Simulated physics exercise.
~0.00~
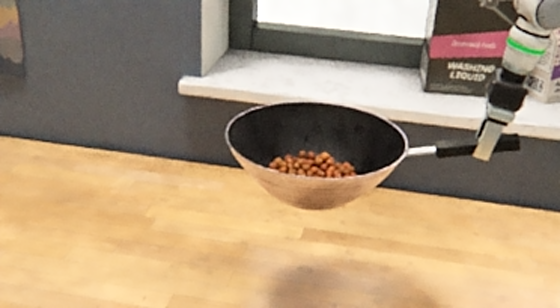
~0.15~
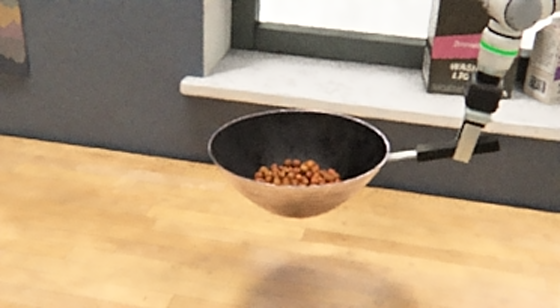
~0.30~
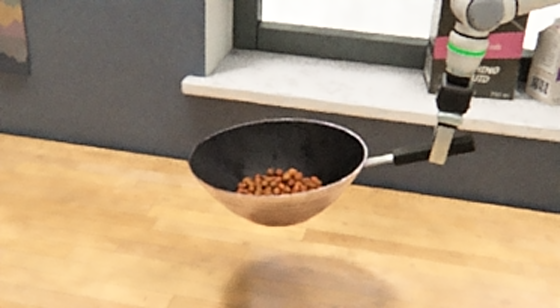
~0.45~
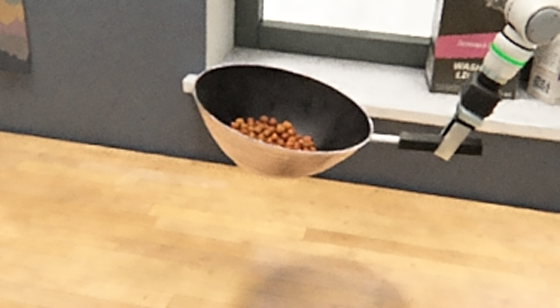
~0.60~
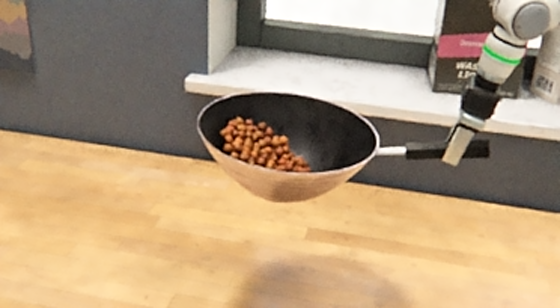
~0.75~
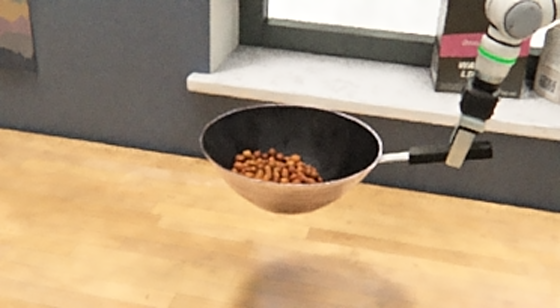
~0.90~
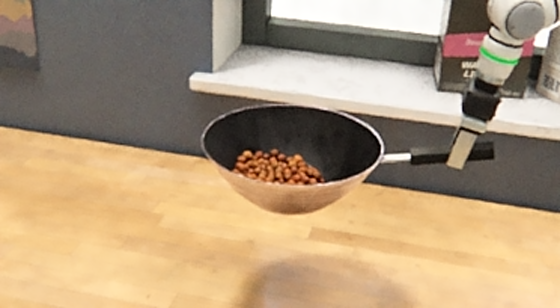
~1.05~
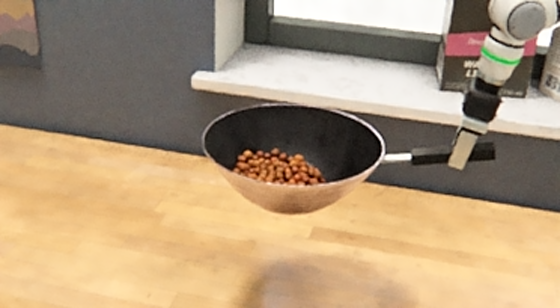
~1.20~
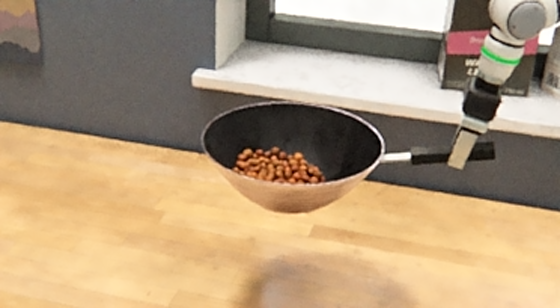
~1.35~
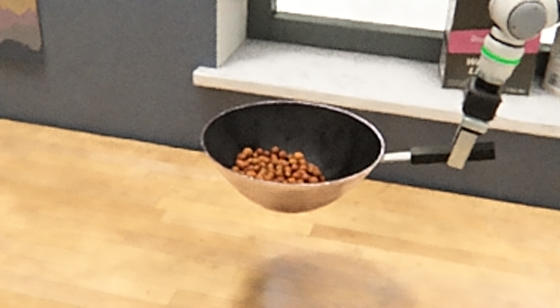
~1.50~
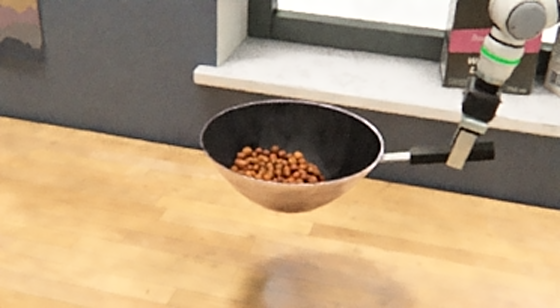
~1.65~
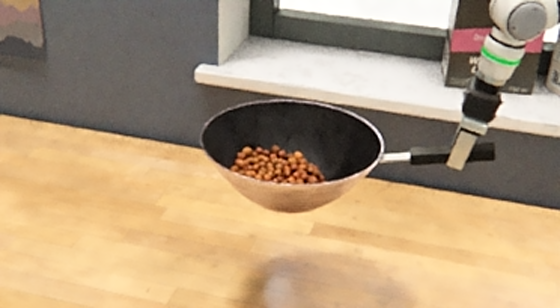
The clip opens on a robot arm at the right holding a dark-lined wok by its handle above a wooden counter, with a heap of small brown nuts inside and a windowsill behind. The arm carries the wok to the left, lowering it slightly. It then swings the wok upward, lifting and tilting its far left side. As the wok comes back down and levels out, the nuts bunch toward the left side, then settle back into a low heap. The wok ends held still and upright above the counter, with the nuts still inside.
